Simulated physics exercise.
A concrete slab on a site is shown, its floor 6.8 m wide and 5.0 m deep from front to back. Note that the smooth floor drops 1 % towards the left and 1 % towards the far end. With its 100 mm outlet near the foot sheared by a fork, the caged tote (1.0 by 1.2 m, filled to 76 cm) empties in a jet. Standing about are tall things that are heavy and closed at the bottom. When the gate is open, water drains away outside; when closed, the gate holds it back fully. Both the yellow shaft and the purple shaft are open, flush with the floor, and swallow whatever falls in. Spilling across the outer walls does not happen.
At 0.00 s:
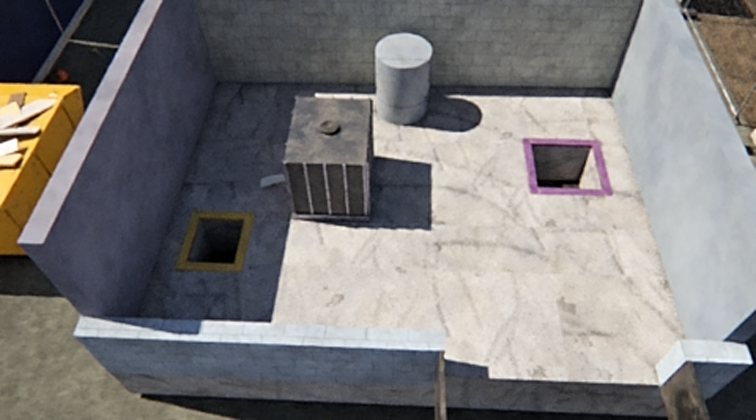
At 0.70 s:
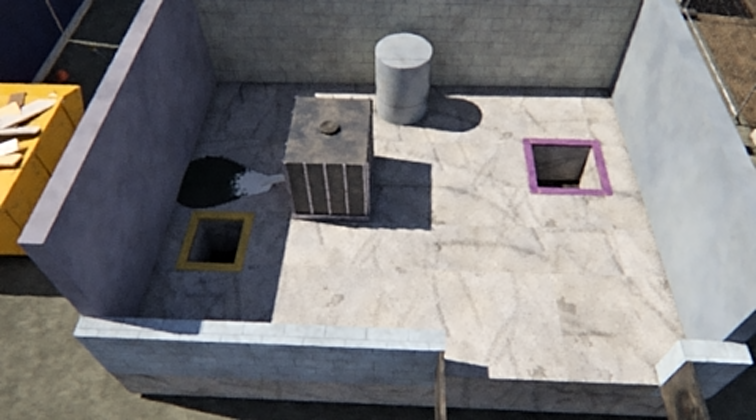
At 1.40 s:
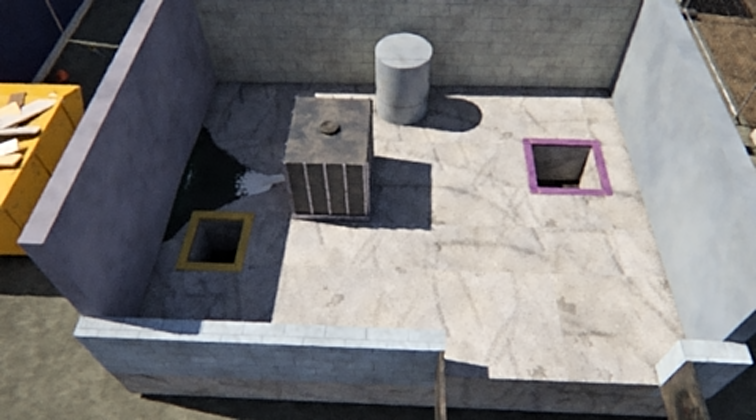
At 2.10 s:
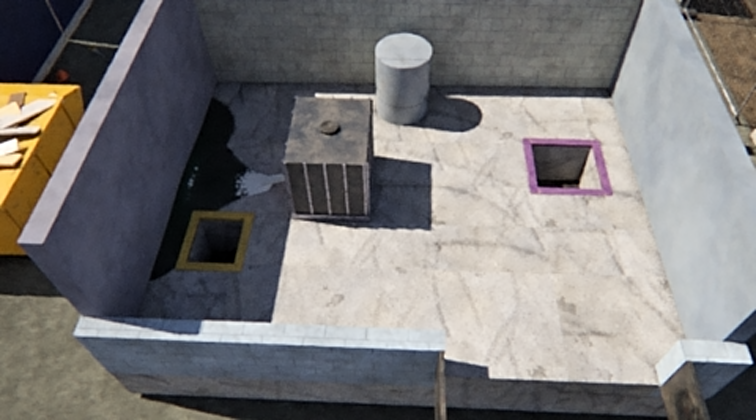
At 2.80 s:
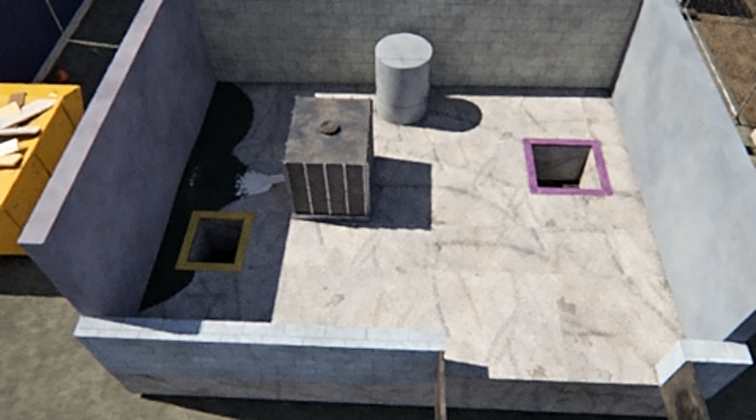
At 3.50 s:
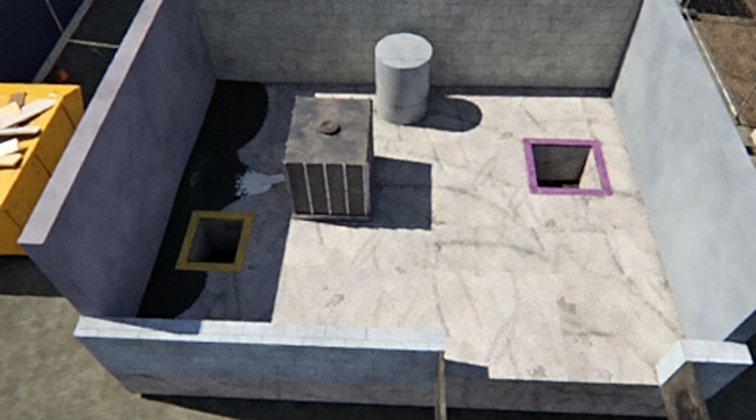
A walled concrete slab on a building site is seen from high above, its low front wall partly open. A dark, caged tote stands left of centre before a pale grey cylinder, with a yellow-edged shaft at front left and a purple-edged one at right. From the tote's left side, water jets out and spreads darkly to the left wall, then backward and forward along it, while the camera stays still.
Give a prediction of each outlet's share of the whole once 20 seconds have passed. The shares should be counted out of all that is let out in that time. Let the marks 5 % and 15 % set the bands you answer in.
I would say the gate takes under 5 %; the yellow pit takes above 15 %; the purple pit takes not even 5 %.
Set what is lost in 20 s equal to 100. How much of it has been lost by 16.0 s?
It comes to around 75 percent.
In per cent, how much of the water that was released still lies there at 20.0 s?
I'd put what remains at some 76 per cent.
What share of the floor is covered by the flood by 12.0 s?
Something near 35 per cent.
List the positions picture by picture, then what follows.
In the first picture, the jet has just started at (280, 178); the ground is still dry.
In the second picture, the jet leaves at (280, 178); the sheet reaches (190, 164), 1.8 m away, and wets 0.9 m2.
In the third picture, the jet leaves at (280, 178); the sheet reaches (202, 129), 2.1 m away, and wets 1.3 m2.
In the fourth picture, from the spout at (280, 178) the water has spread over 2.0 m2; its tip is at (212, 100), and it is 1.5 cm deep on average.
In the fifth picture, from the spout at (280, 178) the water has spread over 2.8 m2; its tip is at (218, 82), and it is 1.3 cm deep on average.
In the sixth picture, the jet leaves at (280, 178); the sheet reaches a hidden place, 3.0 m away, and wets 3.5 m2.
After 5.0 s water covers 15 % of the floor and is deepest (8 cm) near (185, 179); gone so far, the gate 0 %, the yellow pit 3 %, the purple pit 0 %.
After 8.0 s water covers 25 % of the floor and is deepest (7 cm) near (185, 179); gone so far, the gate 0 %, the yellow pit 6 %, the purple pit 0 %.
After 12.0 s water covers 35 % of the floor and is deepest (6 cm) near (185, 179); gone so far, the gate 0 %, the yellow pit 11 %, the purple pit 0 %.
After 16.0 s water covers 40 % of the floor and is deepest (6 cm) near (185, 179); gone so far, the gate 0 %, the yellow pit 17 %, the purple pit 0 %.
After 20.0 s water covers 40 % of the floor and is deepest (7 cm) near (217, 86); gone so far, the gate 0 %, the yellow pit 24 %, the purple pit 0 %.
